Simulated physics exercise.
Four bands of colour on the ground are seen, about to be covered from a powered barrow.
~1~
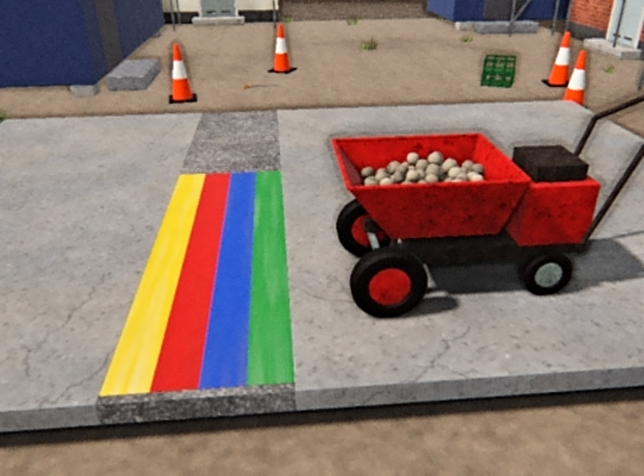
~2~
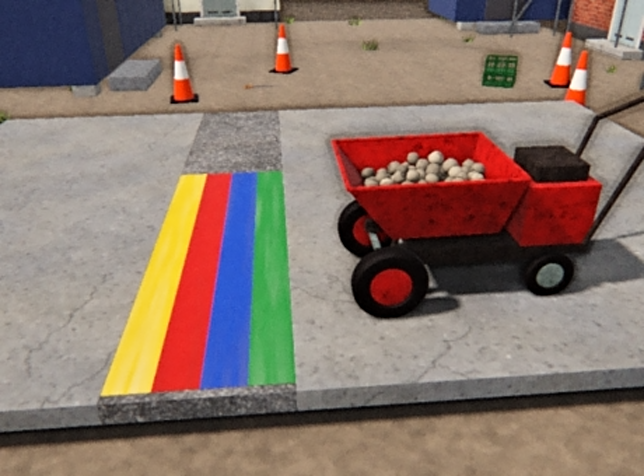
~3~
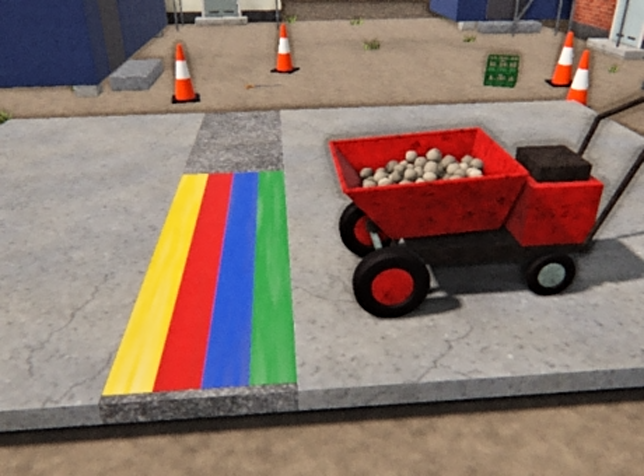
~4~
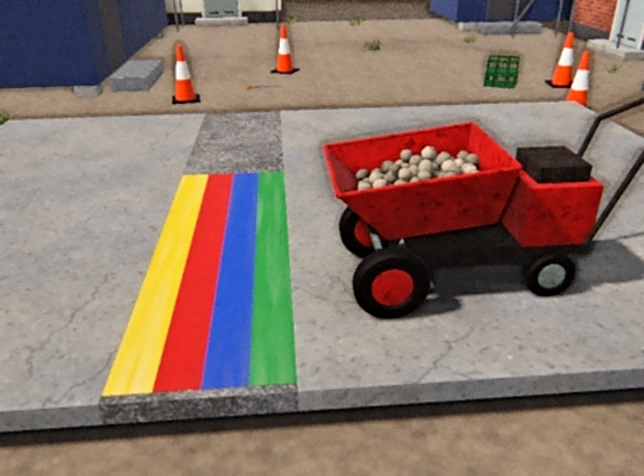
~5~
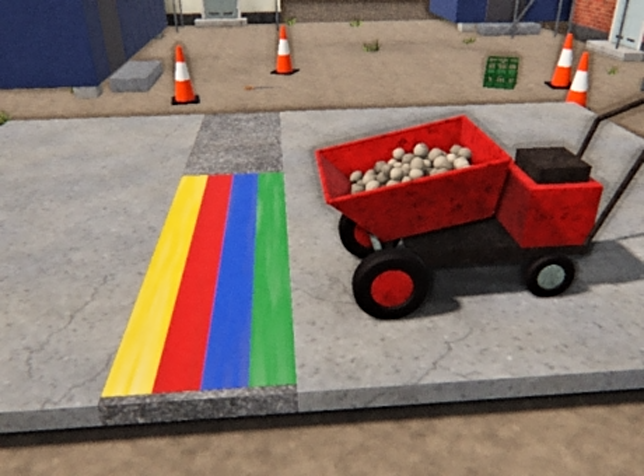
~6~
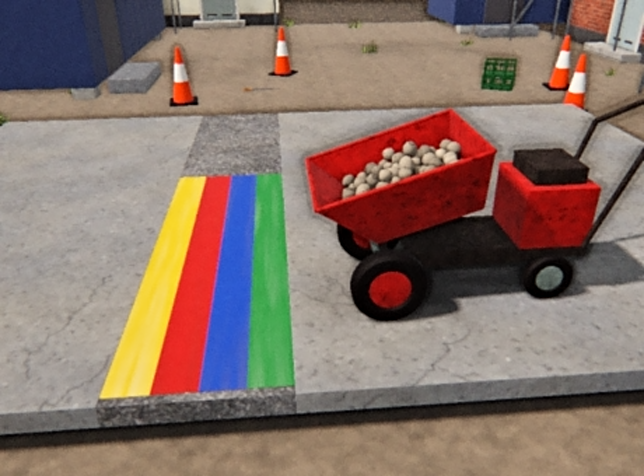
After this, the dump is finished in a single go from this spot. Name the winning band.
The blue band.
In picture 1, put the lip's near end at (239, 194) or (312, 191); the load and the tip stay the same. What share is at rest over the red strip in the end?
First place: Around 10 per cent. Second place: Around 30 per cent.
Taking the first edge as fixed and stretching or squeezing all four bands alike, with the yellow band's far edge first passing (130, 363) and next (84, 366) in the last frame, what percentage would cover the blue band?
I'd estimate some 30 per cent, and then some 30 per cent.
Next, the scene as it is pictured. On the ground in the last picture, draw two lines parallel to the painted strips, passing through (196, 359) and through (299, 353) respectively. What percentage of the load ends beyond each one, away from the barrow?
Around 30 per cent for the first, around 80 per cent for the second.
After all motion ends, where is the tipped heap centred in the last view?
Centre at rest: Close to (228, 285).
Just after the last frame, skip tipped steeply; every one in the skip.
A moment on, skip tipped right over; the larger part in the skip; about a tenth over the green strip; roughly a quarter over the blue strip.
Further on, skip tipped right over; roughly a quarter in the skip; roughly a quarter over the green strip; roughly a third over the blue strip; roughly a quarter over the red strip; about a tenth over the yellow strip; just a few off the paint.
When it is over, skip tipped right over; roughly a quarter in the skip; roughly a quarter over the green strip; roughly a third over the blue strip; roughly a quarter over the red strip; about a tenth over the yellow strip; just a few off the paint.
